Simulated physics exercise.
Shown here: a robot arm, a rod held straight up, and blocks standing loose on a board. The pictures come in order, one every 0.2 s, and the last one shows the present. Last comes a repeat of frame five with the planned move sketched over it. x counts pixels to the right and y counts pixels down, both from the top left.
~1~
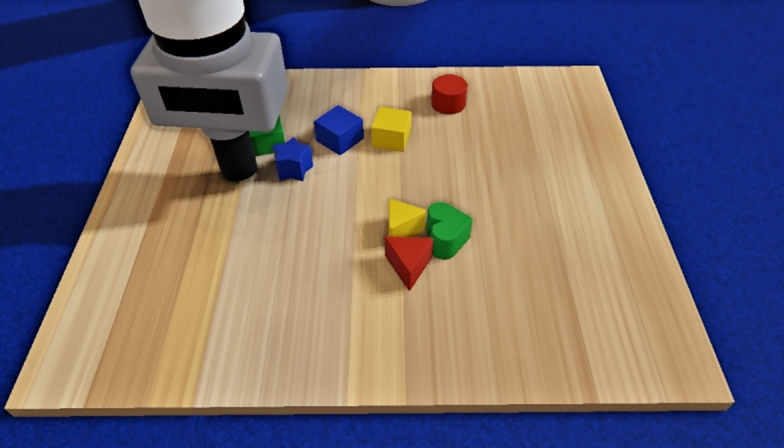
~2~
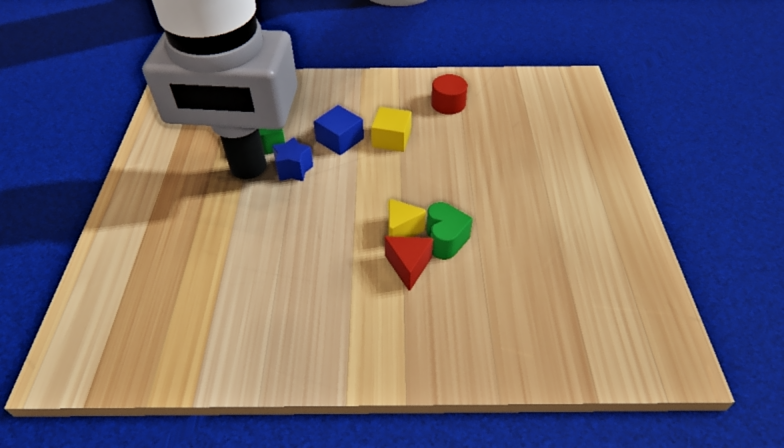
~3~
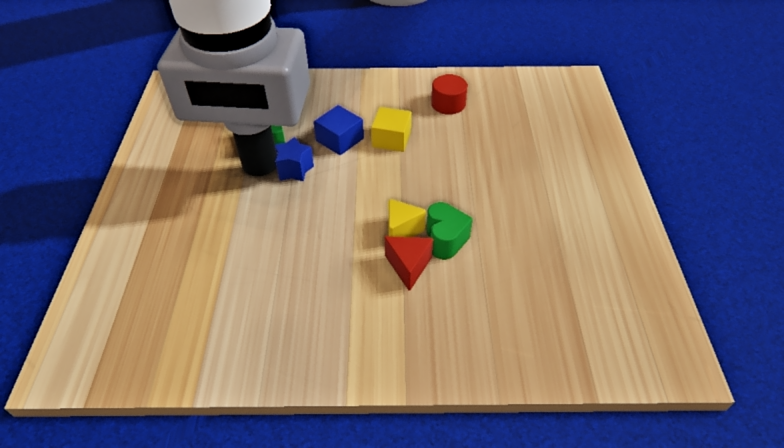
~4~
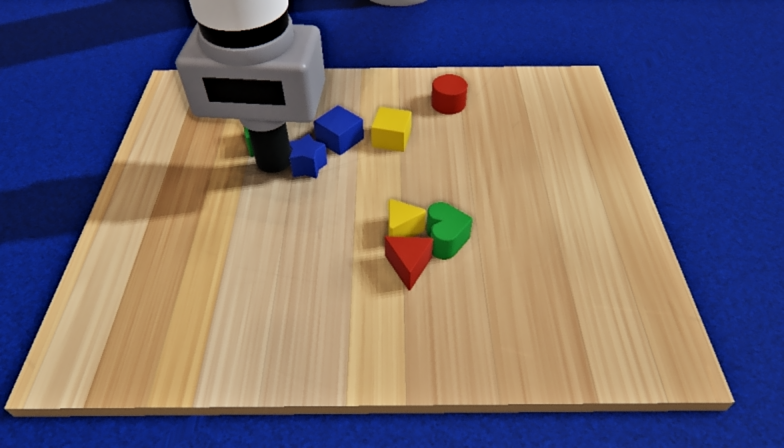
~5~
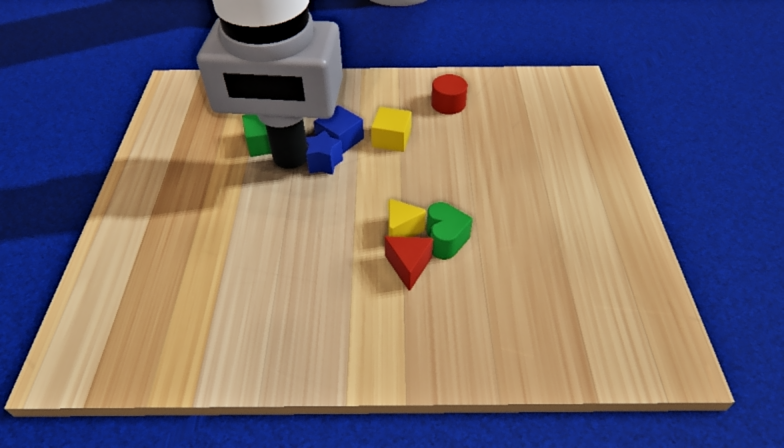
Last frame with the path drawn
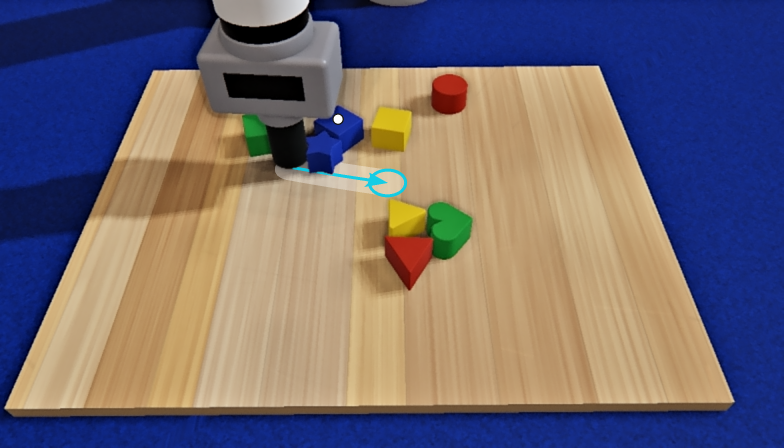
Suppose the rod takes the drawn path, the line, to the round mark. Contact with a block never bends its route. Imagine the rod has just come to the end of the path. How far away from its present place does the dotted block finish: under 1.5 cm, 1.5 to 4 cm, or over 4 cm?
Its final spot will lie within 1.5 cm of the current one.
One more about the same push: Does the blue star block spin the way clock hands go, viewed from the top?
Final answer: No.
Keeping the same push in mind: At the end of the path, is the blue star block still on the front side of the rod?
No - that is not the case.
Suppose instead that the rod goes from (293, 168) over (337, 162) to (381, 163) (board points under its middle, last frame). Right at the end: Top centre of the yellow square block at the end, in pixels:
It is at (418, 112).
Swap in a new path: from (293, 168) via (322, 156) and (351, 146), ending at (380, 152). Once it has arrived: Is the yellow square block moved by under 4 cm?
Yes - that is the case.
The line goes from (293, 168) directly to (388, 183); the dot is on the blue square block.
On the path given first. One third of the way, rod at (323, 162); blue star block at (353, 143), turned 20° anticlockwise; blue square block at (345, 117), turned 25° anticlockwise.
Two thirds of the way, rod at (356, 168); blue star block at (379, 142), turned 35° anticlockwise; blue square block at (346, 117), turned 25° anticlockwise.
At the end, rod at (387, 172); green square block unmoved; blue star block at (397, 141), turned 60° anticlockwise; blue square block at (346, 117), turned 25° anticlockwise; yellow square block at (393, 117).
